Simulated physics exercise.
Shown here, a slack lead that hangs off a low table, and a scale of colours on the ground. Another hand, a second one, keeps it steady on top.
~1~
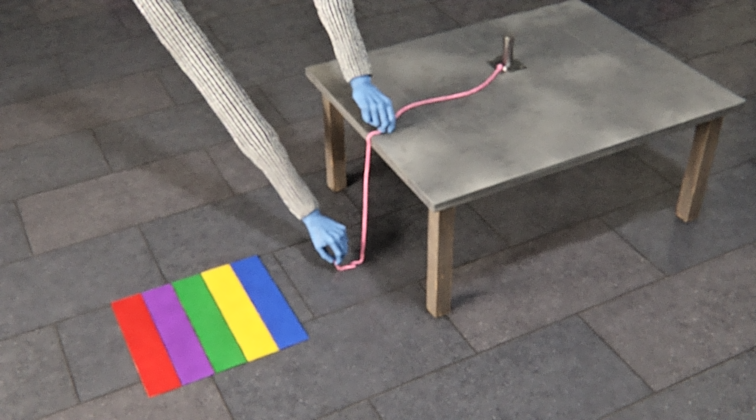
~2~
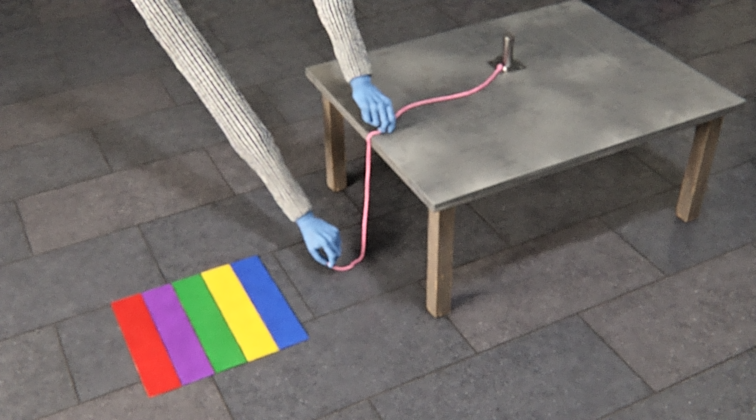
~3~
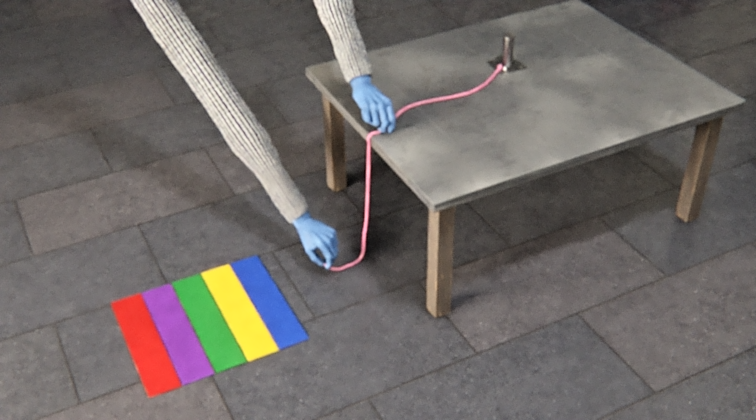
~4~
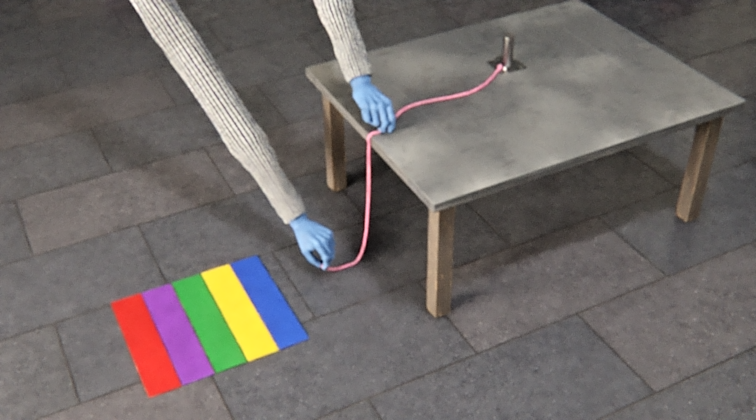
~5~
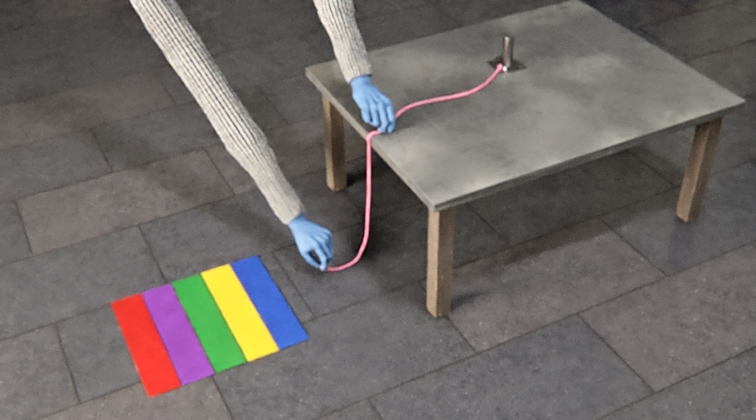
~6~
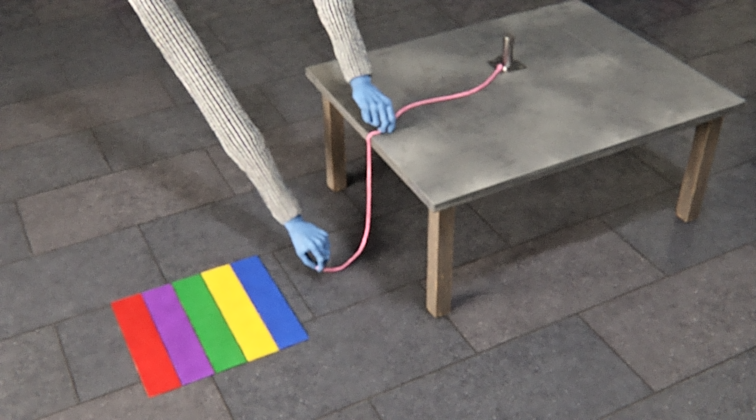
A gloved hand draws the pink cord's low end slightly left toward the coloured stripes.
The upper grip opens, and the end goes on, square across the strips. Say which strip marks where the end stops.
The yellow strip marks it.
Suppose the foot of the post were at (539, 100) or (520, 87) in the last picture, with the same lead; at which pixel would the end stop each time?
The spots are roughly (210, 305) and (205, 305).
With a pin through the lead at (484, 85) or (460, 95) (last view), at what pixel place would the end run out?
(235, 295) and (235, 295).
Early on, end near (278, 281); over blue.
Midway, end near (248, 291); over yellow.
At the end of the slack, end near (230, 297); over yellow. Over yellow.
